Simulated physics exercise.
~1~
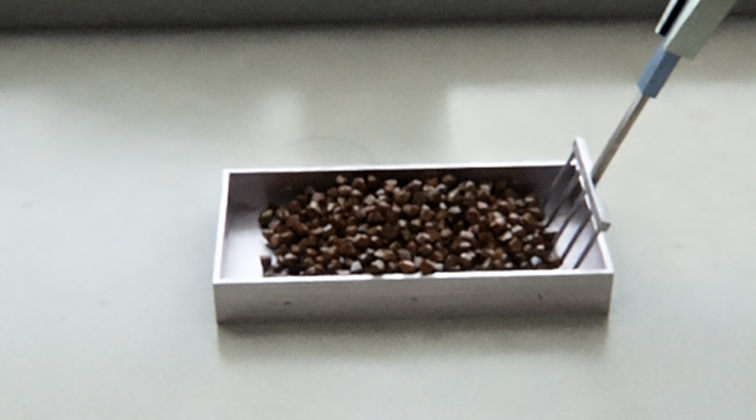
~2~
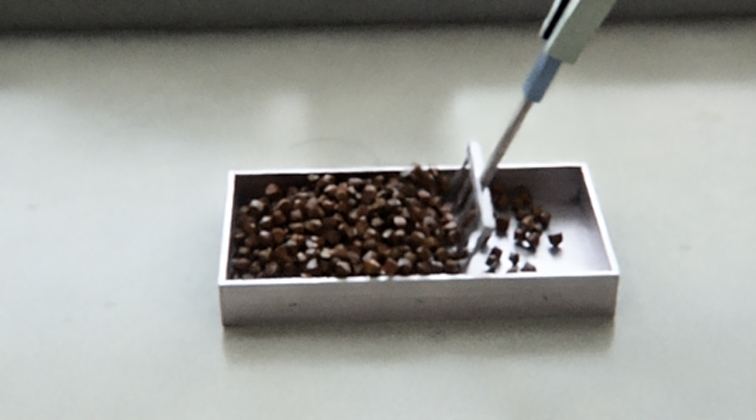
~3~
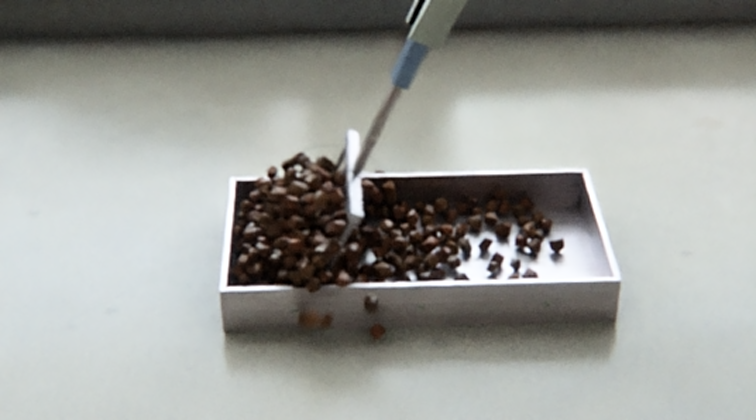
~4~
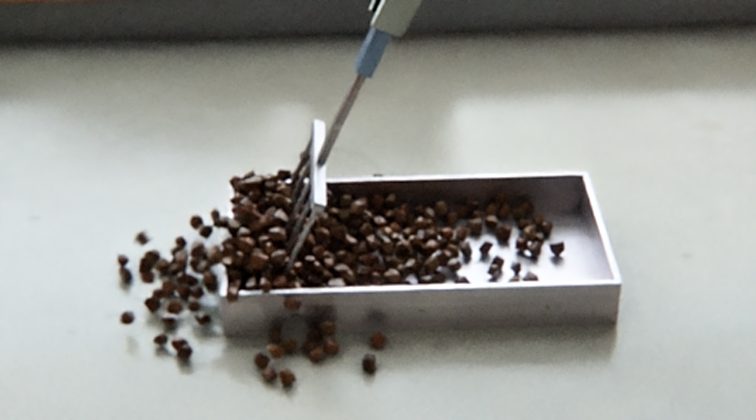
To begin with, a gripper holds a comb with thin teeth at the right end of a shallow, light-coloured tin filled with small brown pellets. The comb sweeps left through the pellets, packing them toward the far side and leaving a few scattered behind it. As it keeps moving left, the pellets pile up into a heap above the rim, and some begin to drop over the front edge. Finally the comb nears the left end, and pellets spill over that end and the front onto the pale table, while most remain in the tin.
